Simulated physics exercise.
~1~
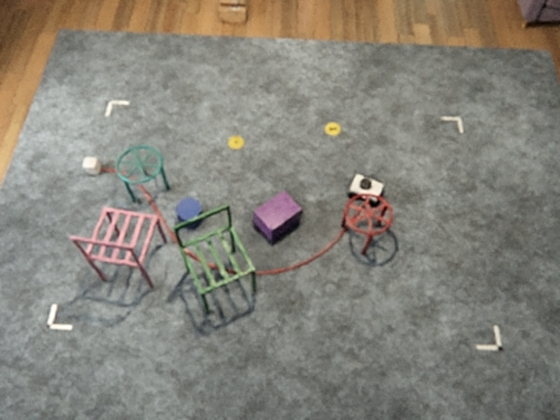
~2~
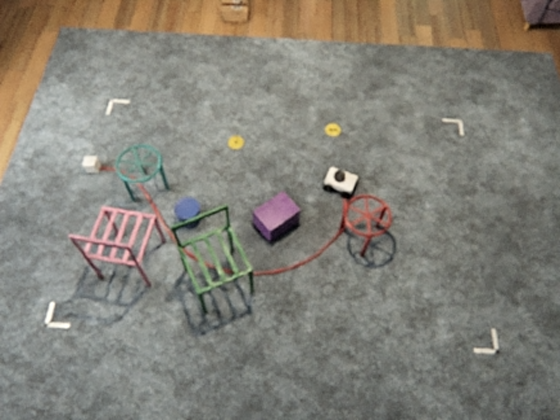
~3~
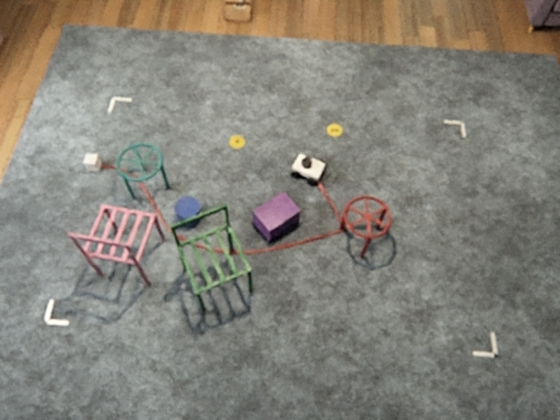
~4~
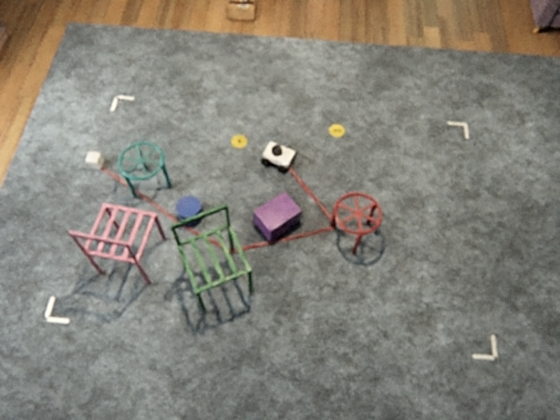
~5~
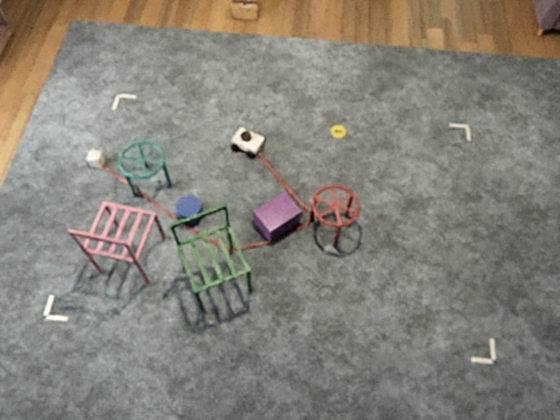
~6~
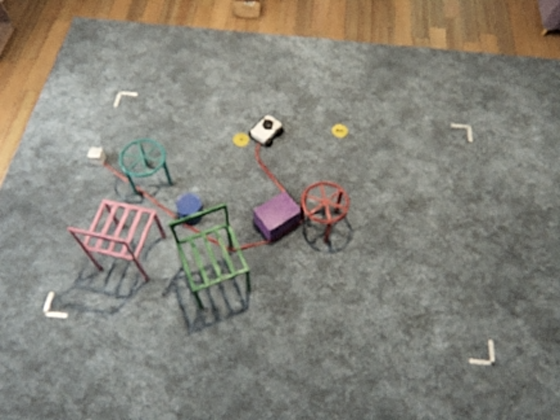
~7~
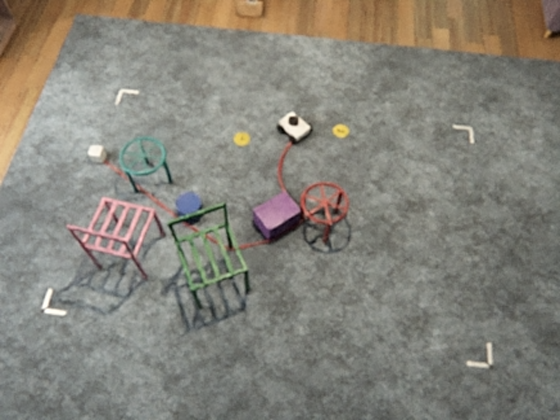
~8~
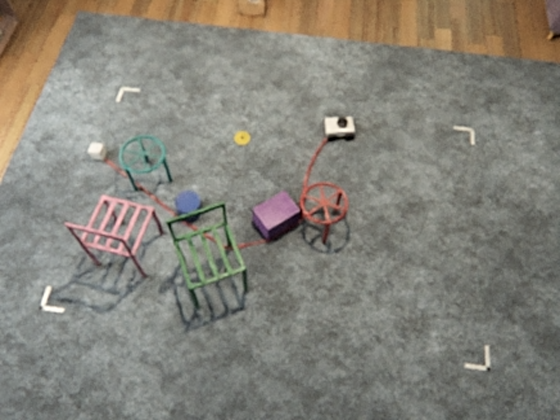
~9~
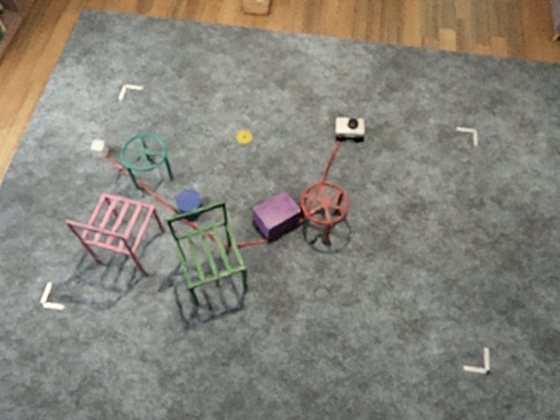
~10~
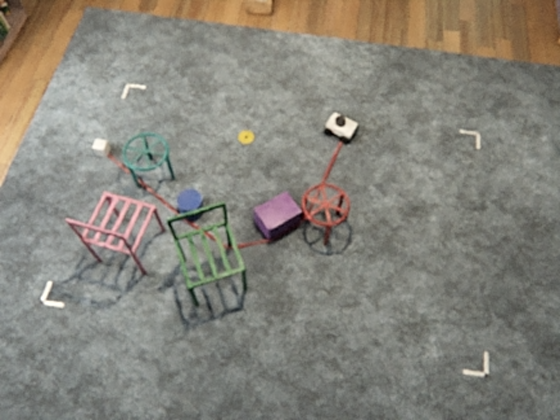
On a grey carpet, a small white cart trailing a red lead rolled left past the purple crate to a yellow mark, dragging the red stool a short way left, then turned back right and stopped by the other mark.
